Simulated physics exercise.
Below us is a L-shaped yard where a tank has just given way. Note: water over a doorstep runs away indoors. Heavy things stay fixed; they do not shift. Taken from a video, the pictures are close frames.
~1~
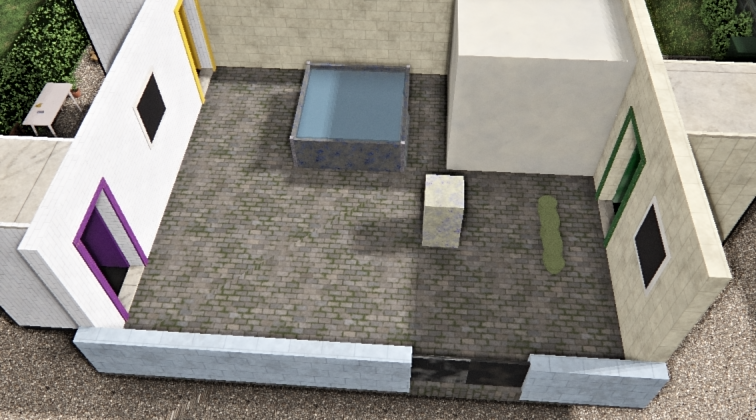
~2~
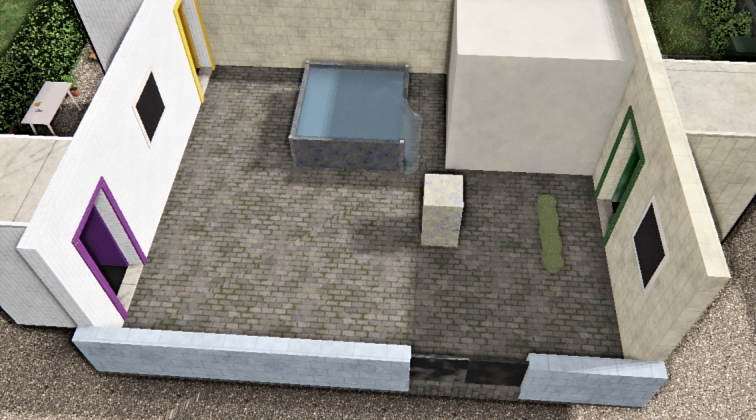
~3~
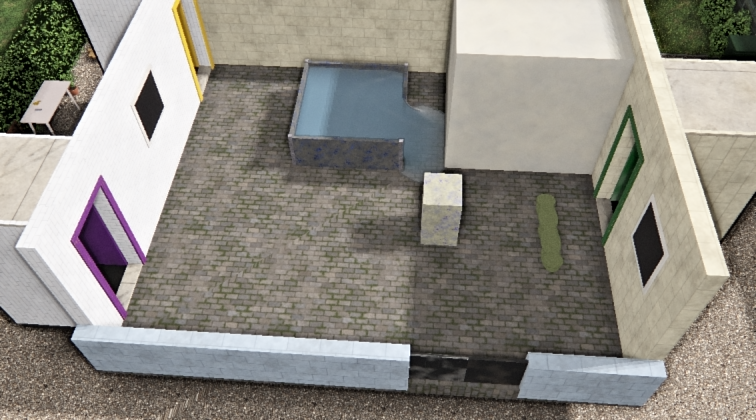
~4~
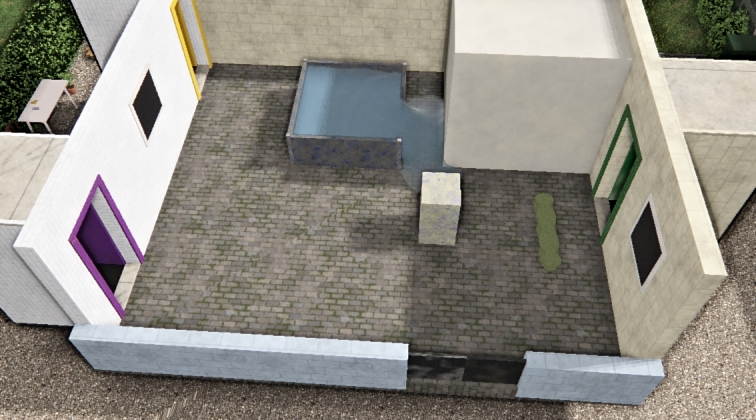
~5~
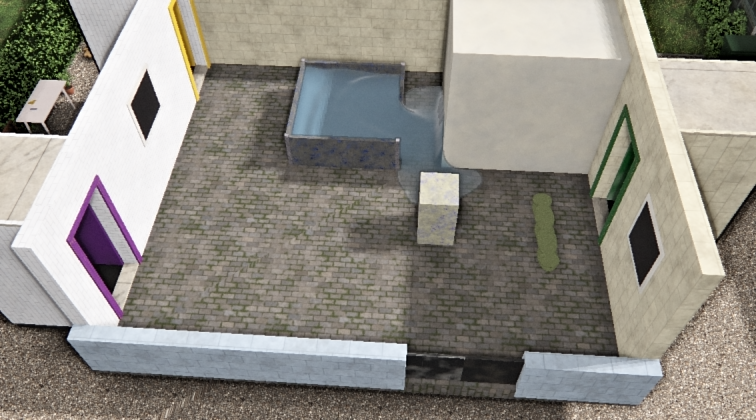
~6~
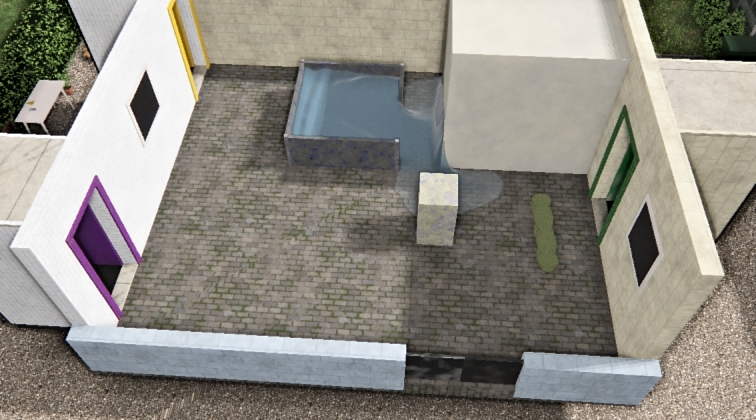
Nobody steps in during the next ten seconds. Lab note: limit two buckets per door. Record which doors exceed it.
My prediction: The yellow door will let through over two buckets, the purple door will let through over two buckets, the green door will let through no more than two buckets.
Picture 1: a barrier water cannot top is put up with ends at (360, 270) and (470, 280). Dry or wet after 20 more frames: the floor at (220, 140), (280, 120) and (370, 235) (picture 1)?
Reading them off in sequence: Spared, spared, swamped.
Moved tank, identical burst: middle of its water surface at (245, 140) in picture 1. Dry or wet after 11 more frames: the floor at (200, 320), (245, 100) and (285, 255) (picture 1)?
In order, the three spots end up untouched, untouched and untouched.
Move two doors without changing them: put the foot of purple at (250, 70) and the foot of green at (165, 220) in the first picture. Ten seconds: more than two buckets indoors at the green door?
Result: Green one remains below.
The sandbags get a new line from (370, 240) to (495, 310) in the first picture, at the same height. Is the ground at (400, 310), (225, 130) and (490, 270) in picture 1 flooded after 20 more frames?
Readings in sequence: Unflooded / unflooded / wet through.
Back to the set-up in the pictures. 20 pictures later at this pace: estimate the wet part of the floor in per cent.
It works out to about 60 in a hundred.
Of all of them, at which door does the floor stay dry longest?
Result: The purple door.
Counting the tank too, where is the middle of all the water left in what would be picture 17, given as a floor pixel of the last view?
Somewhere around (394, 146) in the last view.
A moment on, water covers 15 % of the floor; the yellow door not reached, the purple door not reached, the green door not reached.
Next, water covers 35 % of the floor; the yellow door not reached, the purple door not reached, the green door not reached.
Then, water covers 60 % of the floor; the yellow door under two buckets in, the purple door not reached, the green door wet at the sill, nothing in.
Later, water covers 80 % of the floor; the yellow door far over two buckets in, the purple door under two buckets in, the green door under two buckets in.
In the end, water covers 95 % of the floor; the yellow door far over two buckets in, the purple door over two buckets in, the green door under two buckets in.
